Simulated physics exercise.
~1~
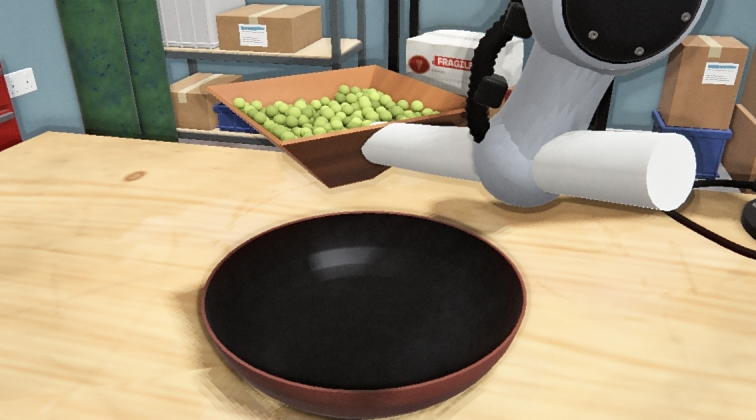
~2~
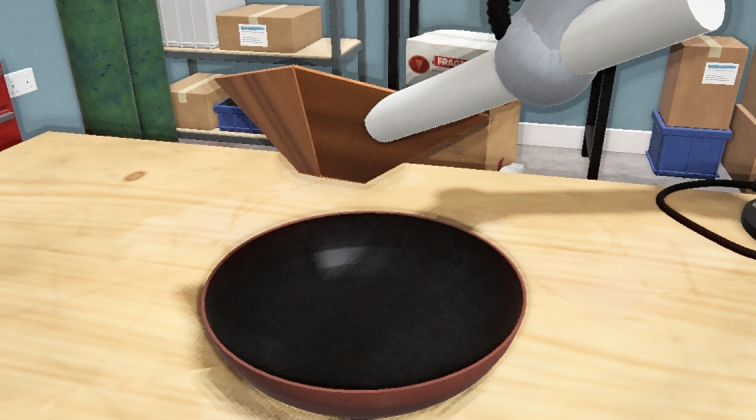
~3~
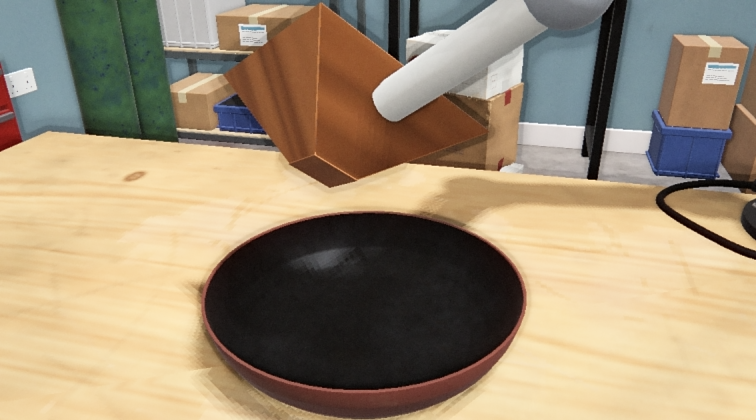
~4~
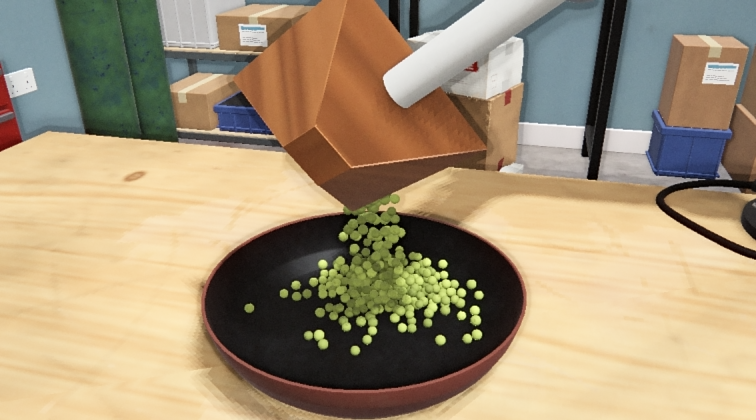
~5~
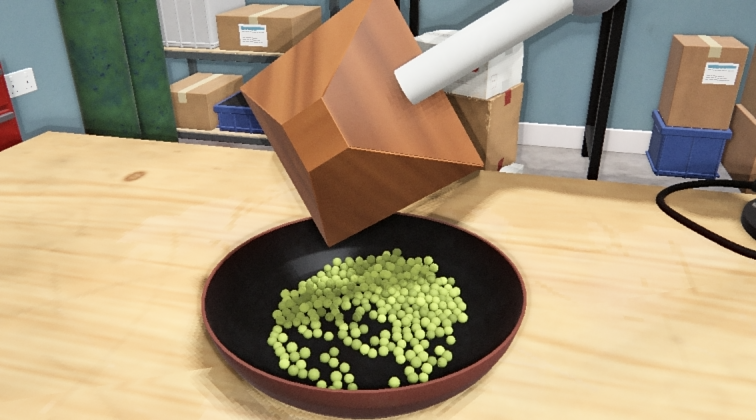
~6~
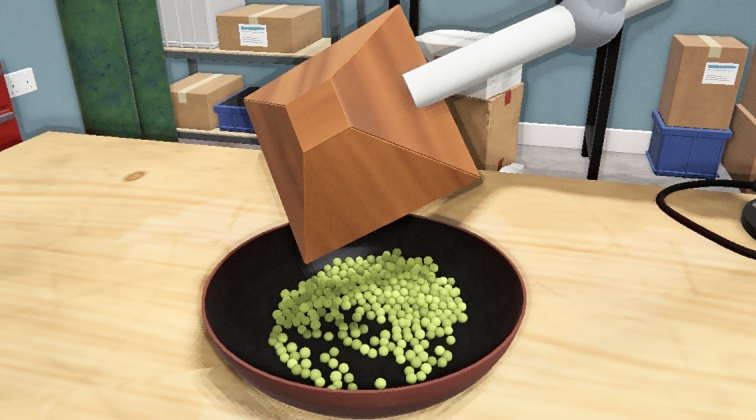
In a room with storage shelves, a robotic arm tilts a flared wooden scoop of green peas over a dark, reddish-rimmed pan on a wooden table; the peas pour out and spread across the bottom as the scoop keeps turning, ending empty and tipped over above them.
